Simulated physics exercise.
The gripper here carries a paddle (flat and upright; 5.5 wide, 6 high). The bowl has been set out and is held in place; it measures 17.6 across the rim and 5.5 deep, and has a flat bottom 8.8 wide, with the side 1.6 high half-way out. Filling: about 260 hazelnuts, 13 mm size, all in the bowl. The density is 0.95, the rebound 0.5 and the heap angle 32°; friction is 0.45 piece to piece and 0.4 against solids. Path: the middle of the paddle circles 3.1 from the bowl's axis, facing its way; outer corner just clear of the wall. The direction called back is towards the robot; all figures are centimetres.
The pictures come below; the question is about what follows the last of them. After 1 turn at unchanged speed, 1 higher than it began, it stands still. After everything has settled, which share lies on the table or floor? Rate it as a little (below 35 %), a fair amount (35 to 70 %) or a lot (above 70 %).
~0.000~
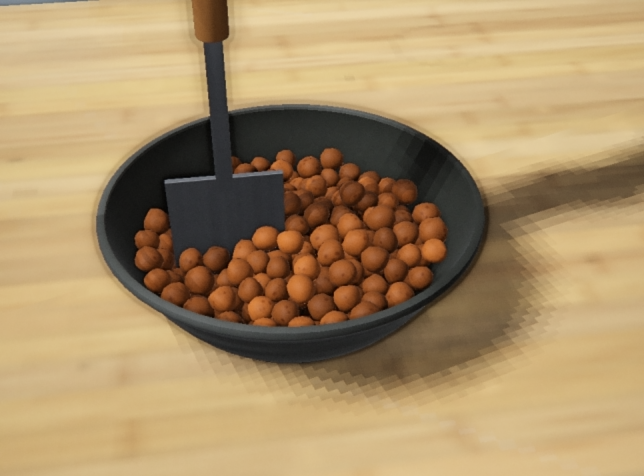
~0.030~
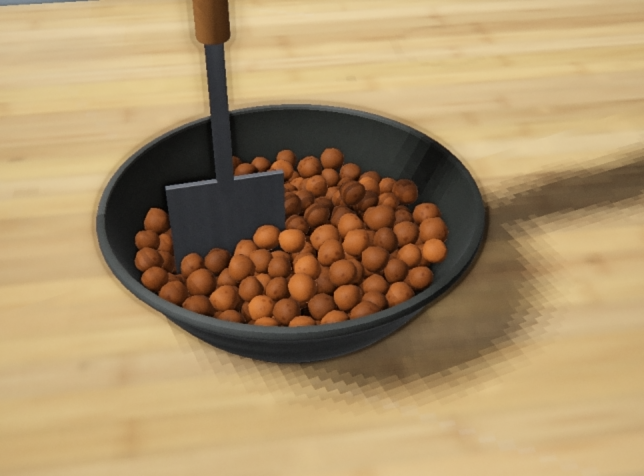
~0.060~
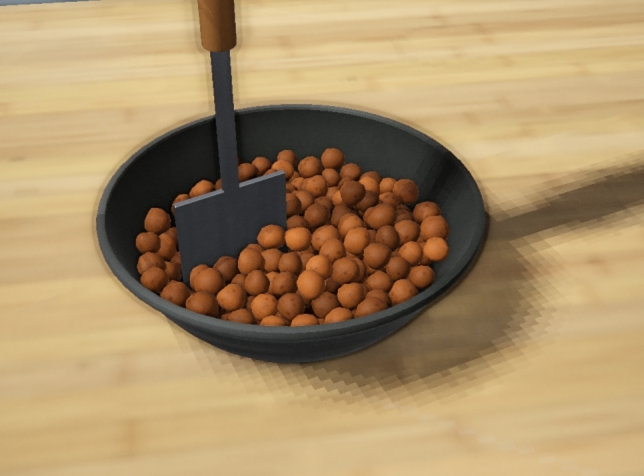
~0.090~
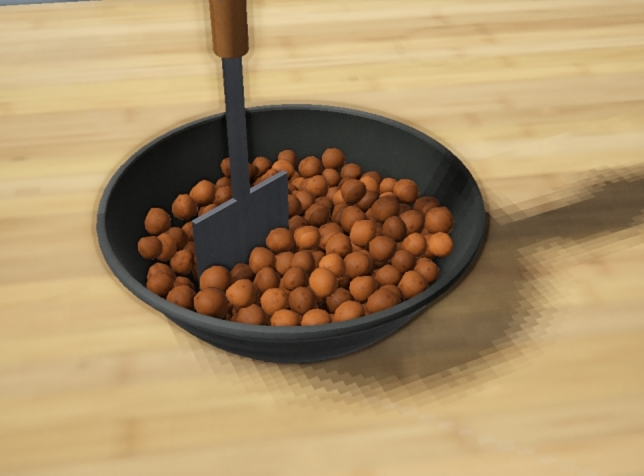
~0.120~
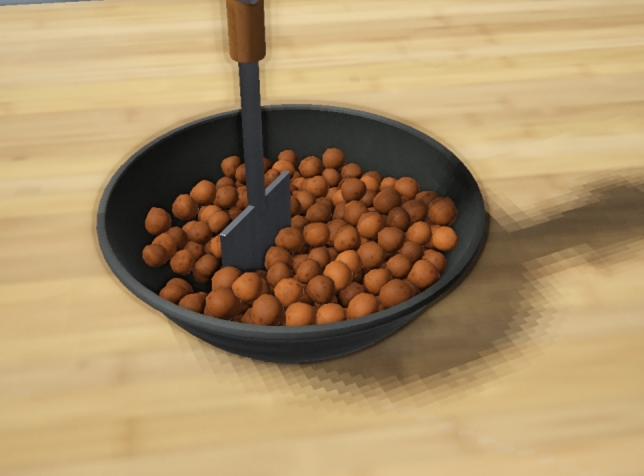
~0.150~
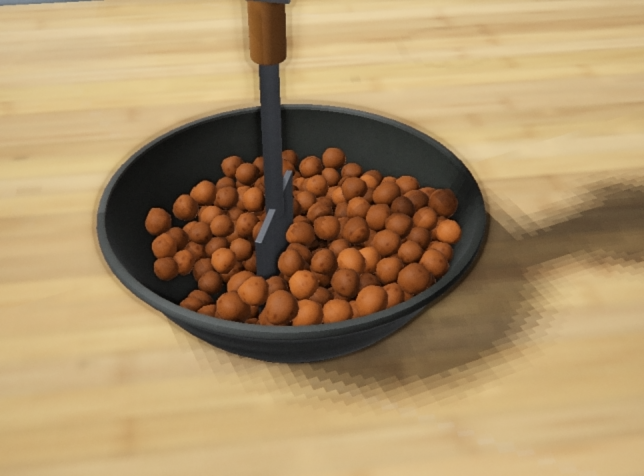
A little.
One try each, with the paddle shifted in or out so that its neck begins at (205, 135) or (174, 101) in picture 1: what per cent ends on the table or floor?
25 and 10 %.
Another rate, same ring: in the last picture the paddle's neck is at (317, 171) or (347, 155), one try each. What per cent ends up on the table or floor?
About 30 and 45 %.
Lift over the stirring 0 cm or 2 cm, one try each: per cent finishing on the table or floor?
Near 25 in a hundred, then near 15 in a hundred.
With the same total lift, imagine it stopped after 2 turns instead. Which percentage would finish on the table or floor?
Close to 30 in a hundred.
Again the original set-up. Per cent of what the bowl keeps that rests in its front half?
I'd put it at roughly 65 per cent.
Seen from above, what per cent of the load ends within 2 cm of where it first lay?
About 5 percent.
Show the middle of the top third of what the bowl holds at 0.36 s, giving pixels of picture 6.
The upper third is centred close to (378, 155).
After 0.36 s, 182° round, highest piece 9 above the table; 250 in the bowl, 4 on the table or floor, 11 in flight or on the tool.
After 0.56 s, 293° round, highest piece 8 above the table; 223 in the bowl, 35 on the table or floor, 7 in flight or on the tool.
After 0.87 s, 0° round, highest piece 6 above the table; 209 in the bowl, 55 on the table or floor, 1 in flight or on the tool.
After 1.57 s, 0° round, highest piece 6 above the table; 208 in the bowl, 57 on the table or floor.
In the end, 208 in the bowl, 57 on the table or floor. That is 22 % on the table or floor.
